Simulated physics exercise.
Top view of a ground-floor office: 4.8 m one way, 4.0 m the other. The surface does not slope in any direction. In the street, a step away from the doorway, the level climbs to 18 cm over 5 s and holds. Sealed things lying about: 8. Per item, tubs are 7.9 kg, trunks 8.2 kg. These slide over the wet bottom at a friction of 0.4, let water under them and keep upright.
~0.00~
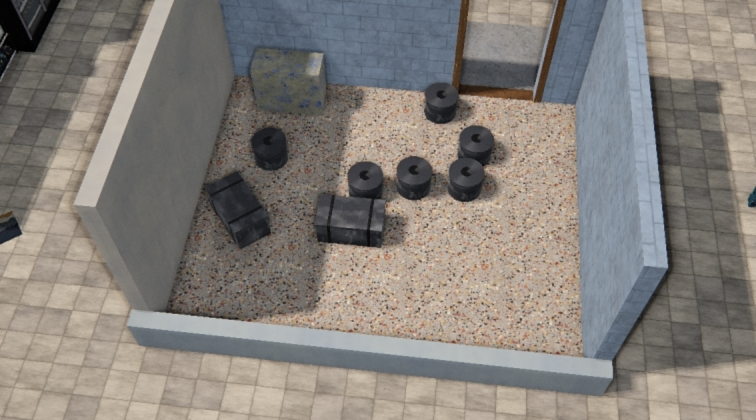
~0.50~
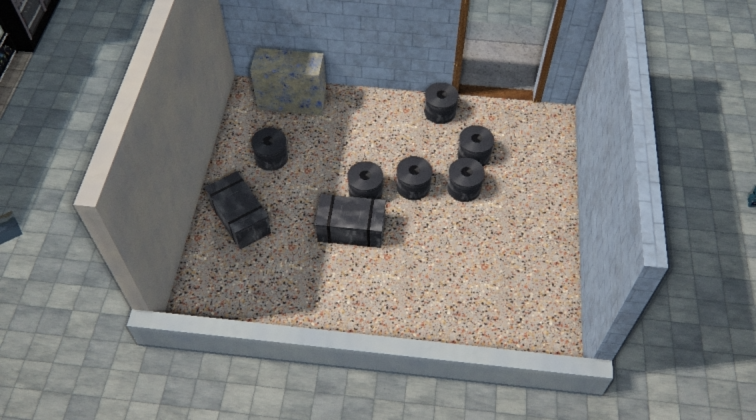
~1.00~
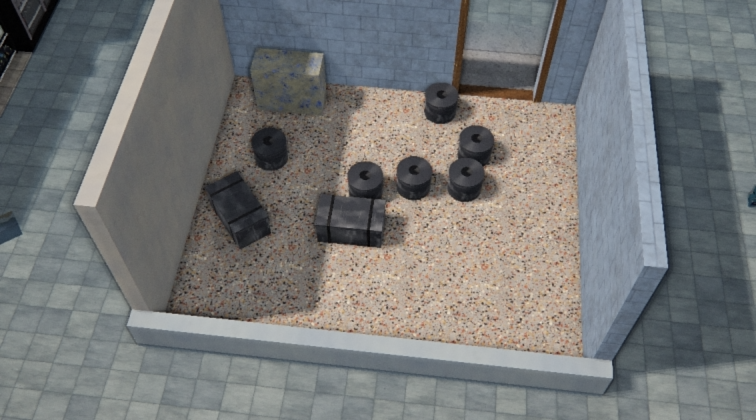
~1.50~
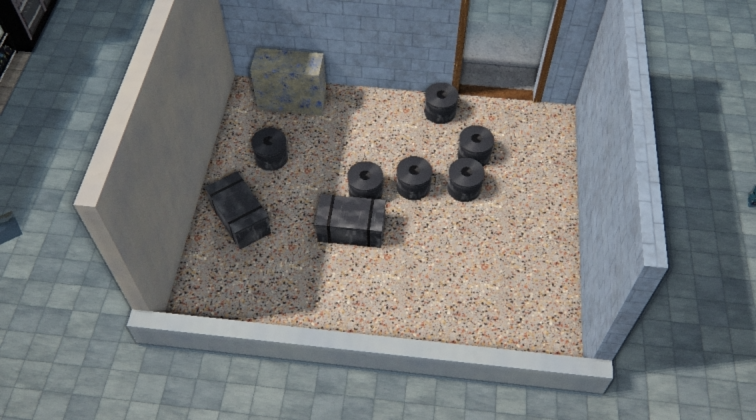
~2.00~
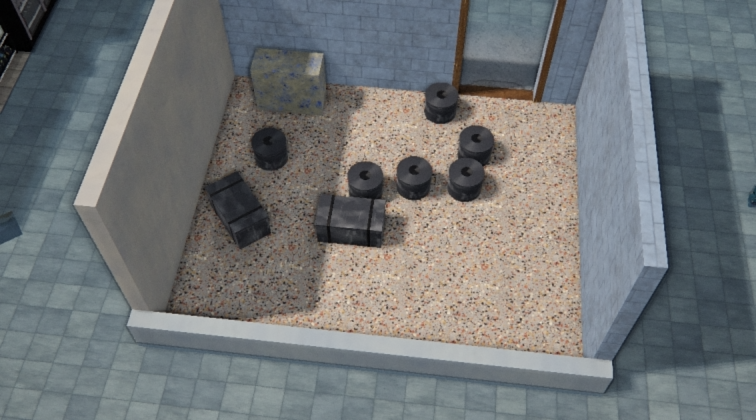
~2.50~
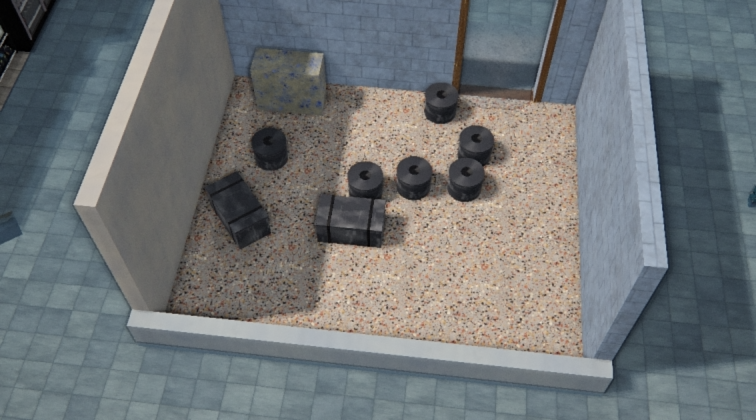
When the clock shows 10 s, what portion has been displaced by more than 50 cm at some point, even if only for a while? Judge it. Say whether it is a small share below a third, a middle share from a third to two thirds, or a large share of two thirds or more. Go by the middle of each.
A middle share, from a third to two thirds.
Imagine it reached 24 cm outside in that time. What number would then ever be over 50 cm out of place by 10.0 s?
It would come to 4 of them.
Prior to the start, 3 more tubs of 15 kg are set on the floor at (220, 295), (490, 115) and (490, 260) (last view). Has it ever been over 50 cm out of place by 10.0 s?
In order: Below the mark, above the mark, below the mark.
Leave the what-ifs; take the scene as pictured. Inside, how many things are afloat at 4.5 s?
At that moment 0.
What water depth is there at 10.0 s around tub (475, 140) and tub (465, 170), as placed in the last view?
First about 6 cm, second about 7 cm.
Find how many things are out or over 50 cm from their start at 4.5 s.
0.
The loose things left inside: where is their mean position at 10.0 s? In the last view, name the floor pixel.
The centre sits near (362, 215).
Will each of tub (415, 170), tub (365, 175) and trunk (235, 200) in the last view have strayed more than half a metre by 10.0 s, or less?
Taking them in turn, the first is beyond the limit, the second within the limit and the third within the limit.
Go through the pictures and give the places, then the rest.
The first picture shows a tub at (477, 139) rests on the ground; a tub at (365, 175) rests on the ground; water covers 0.0 m2; 0 of 8 have shifted.
The second picture shows a tub at (477, 139), on the bottom; a tub at (365, 175), on the bottom; water covers 0.0 m2; 0 of 8 have shifted.
The third picture shows a tub at (477, 139) rests on the ground; a tub at (365, 175) rests on the ground; 0.0 m2 under water; 0 of 8 have shifted.
The fourth picture shows a tub at (477, 139) rests on the ground; a tub at (365, 175) rests on the ground; water covers 0.0 m2; 0 of 8 have shifted.
The fifth picture shows a tub at (477, 139), on the bottom; a tub at (365, 175) rests on the ground; water covers 0.0 m2; 0 of 8 have shifted.
The sixth picture shows a tub at (477, 139), on the bottom; a tub at (365, 175), on the bottom; 0.1 m2 under water; 0 of 8 have shifted.
After 3.5 s 0 of 8 are over 50 cm from their spots; 0 afloat.
After 4.5 s 0 of 8 are over 50 cm from their spots; 0 afloat.
After 7.0 s 1 of 8 are over 50 cm from their spots; 0 afloat.
After 10.0 s 4 of 8 are over 50 cm from their spots, and 4 have been at some point; 4 afloat.
